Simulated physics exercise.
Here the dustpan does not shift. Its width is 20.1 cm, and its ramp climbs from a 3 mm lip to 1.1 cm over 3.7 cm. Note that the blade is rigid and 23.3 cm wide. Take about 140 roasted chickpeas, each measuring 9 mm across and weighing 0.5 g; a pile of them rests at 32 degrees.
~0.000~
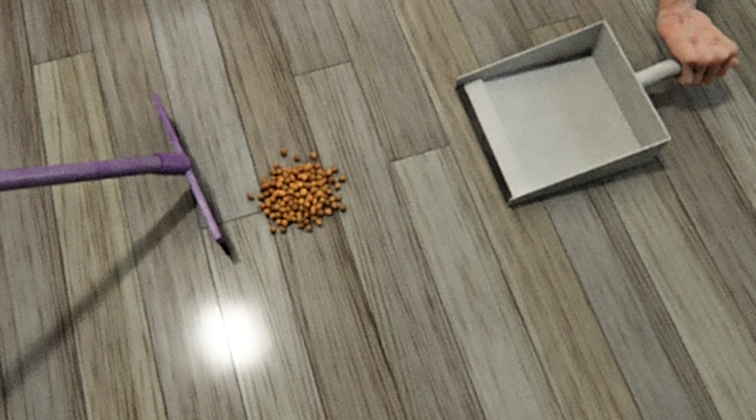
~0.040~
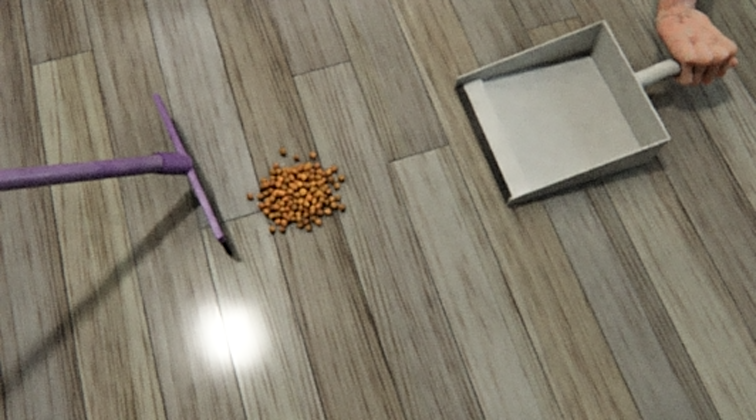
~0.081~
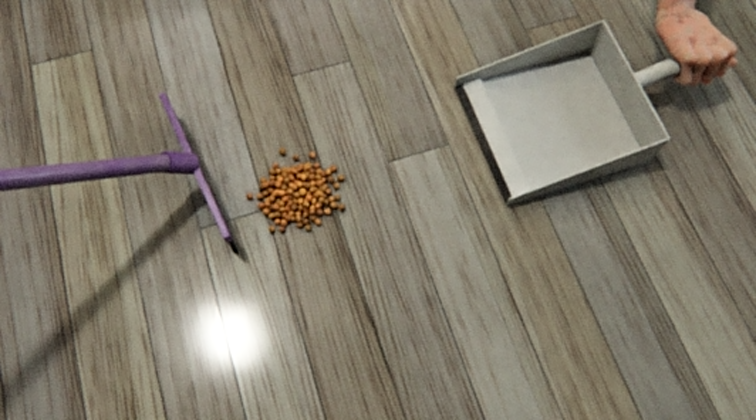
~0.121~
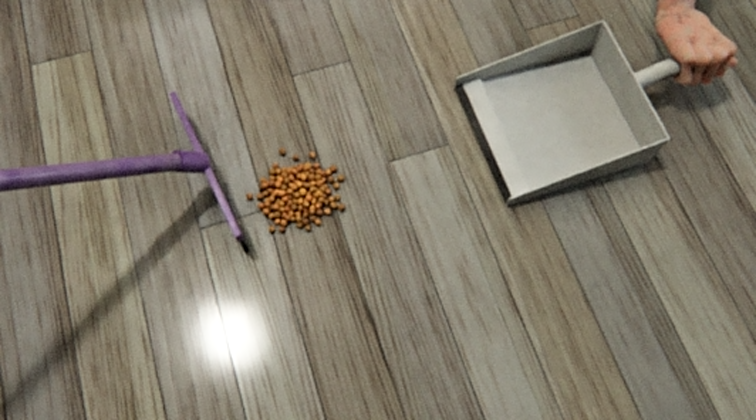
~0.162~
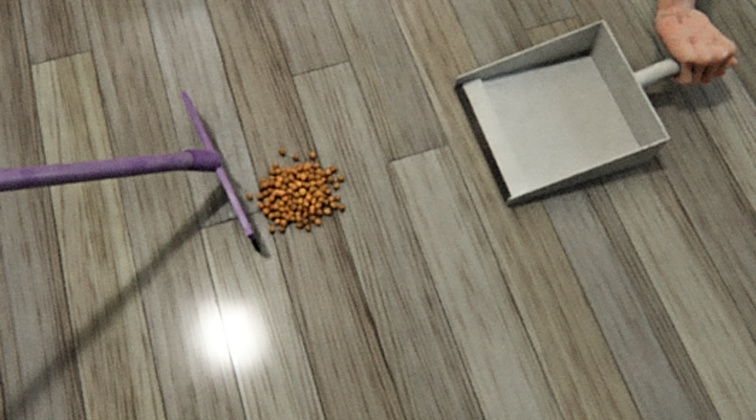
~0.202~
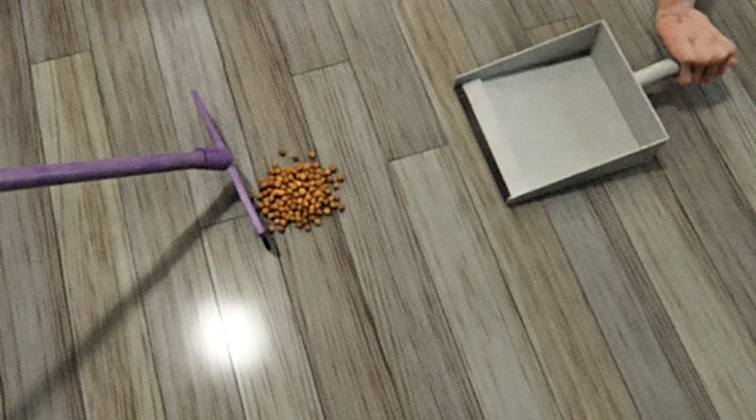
On a grey wood-plank floor, a purple long-handled tool slid slowly right until its blade reached the near edge of a small pile of brown bits, while a hand held a pale dustpan still.
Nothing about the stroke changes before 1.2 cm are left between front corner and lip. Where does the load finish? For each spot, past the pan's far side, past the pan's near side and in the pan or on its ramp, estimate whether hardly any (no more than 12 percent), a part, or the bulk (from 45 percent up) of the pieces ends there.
Far side: Hardly any. Near side: Hardly any. Pan: A part.
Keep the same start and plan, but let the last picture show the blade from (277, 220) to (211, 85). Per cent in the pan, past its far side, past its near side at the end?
Per cent by place - pan 30, far side 10, near side 0.
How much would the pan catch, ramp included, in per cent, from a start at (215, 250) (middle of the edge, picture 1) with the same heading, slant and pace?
I'd estimate about 0 per cent.
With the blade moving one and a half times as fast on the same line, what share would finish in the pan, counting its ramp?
Then some 25 in a hundred.
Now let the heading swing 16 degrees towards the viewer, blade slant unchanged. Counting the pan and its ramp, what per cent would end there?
I'd expect close to 0 percent.
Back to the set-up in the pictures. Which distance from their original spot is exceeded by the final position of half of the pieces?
Roughly 28 centimetres.
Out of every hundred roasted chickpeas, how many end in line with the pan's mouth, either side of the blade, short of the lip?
About 70 per cent.
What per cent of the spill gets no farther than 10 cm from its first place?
0 %.
After 0.62 s, middle of the blade 20 cm from the lip; 0 % over the lip, far side 0 %, near side 0 %.
After 0.90 s, middle of the blade 9 cm from the lip; 0 % over the lip, far side 0 %, near side 0 %.
Then, at 1.28 s, middle of the blade 3 cm from the lip; 25 % over the lip, far side 5 %, near side 5 %.
By 1.7 s all is still; far side 5 %, near side 5 %, pan 25 %, in front of the lip or behind the blade 70 %.
